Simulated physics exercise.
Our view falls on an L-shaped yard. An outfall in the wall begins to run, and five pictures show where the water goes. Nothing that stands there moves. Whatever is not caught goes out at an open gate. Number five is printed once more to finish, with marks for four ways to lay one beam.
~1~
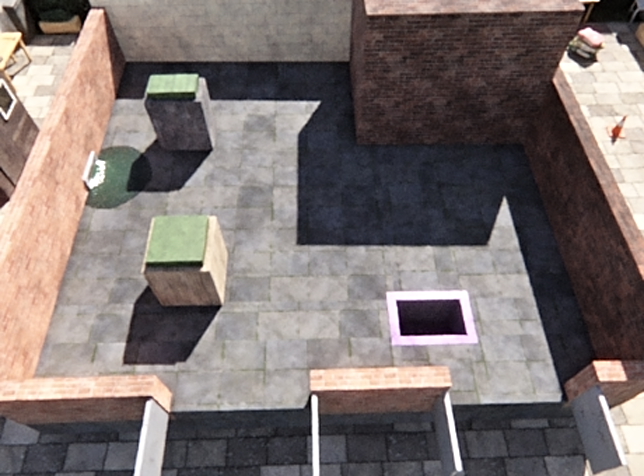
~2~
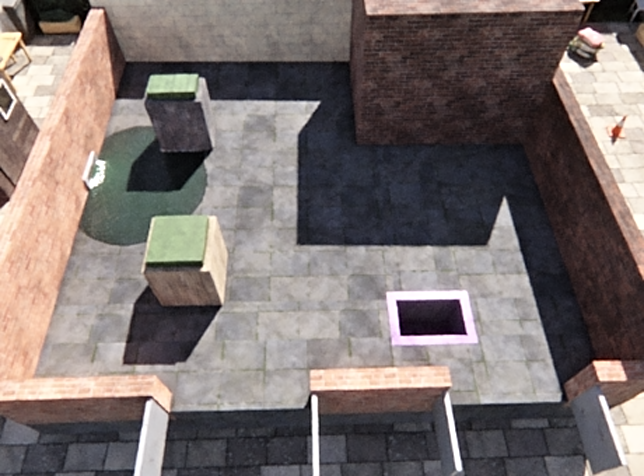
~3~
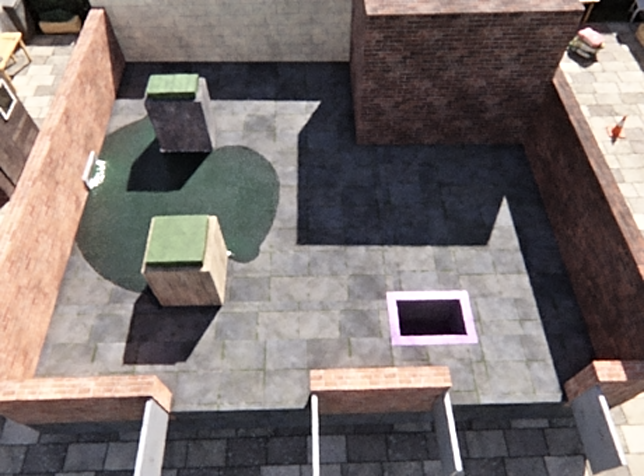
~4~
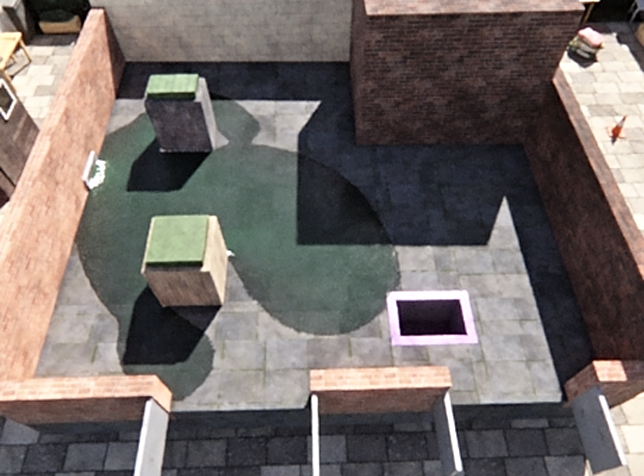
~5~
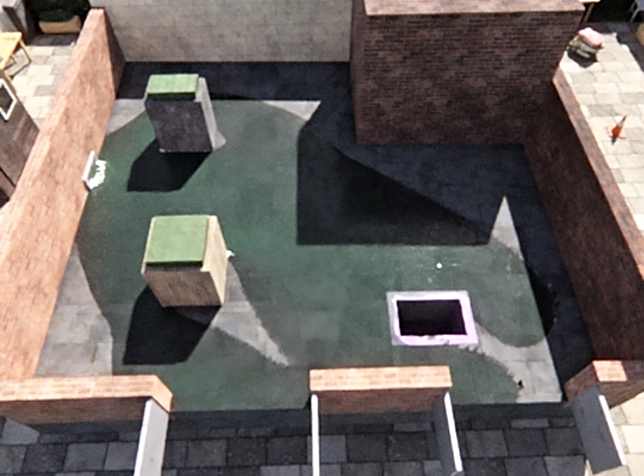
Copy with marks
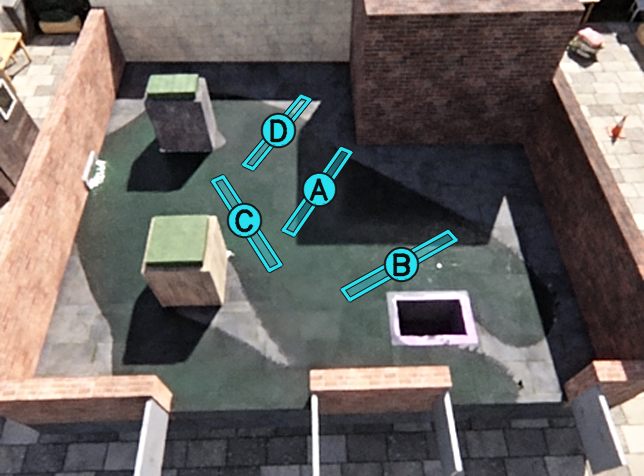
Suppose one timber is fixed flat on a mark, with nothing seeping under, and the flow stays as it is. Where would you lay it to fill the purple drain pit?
D is best.
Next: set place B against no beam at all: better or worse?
Worse.
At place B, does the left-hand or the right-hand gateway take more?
The right one.
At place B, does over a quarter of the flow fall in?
No.
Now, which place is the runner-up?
That is place A.
On the marked copy, A from (288, 232) to (345, 150); B from (346, 294) to (452, 235); C from (218, 179) to (275, 267); D from (248, 166) to (305, 97).
For place A, about 27 % of the stream goes into the purple drain pit, about 70 % out by the gates.
For place B, about 10 % of the stream goes into the purple drain pit, about 90 % out by the gates.
For place C, about 14 % of the stream goes into the purple drain pit, about 85 % out by the gates.
For place D, about 36 % of the stream goes into the purple drain pit, about 63 % out by the gates.
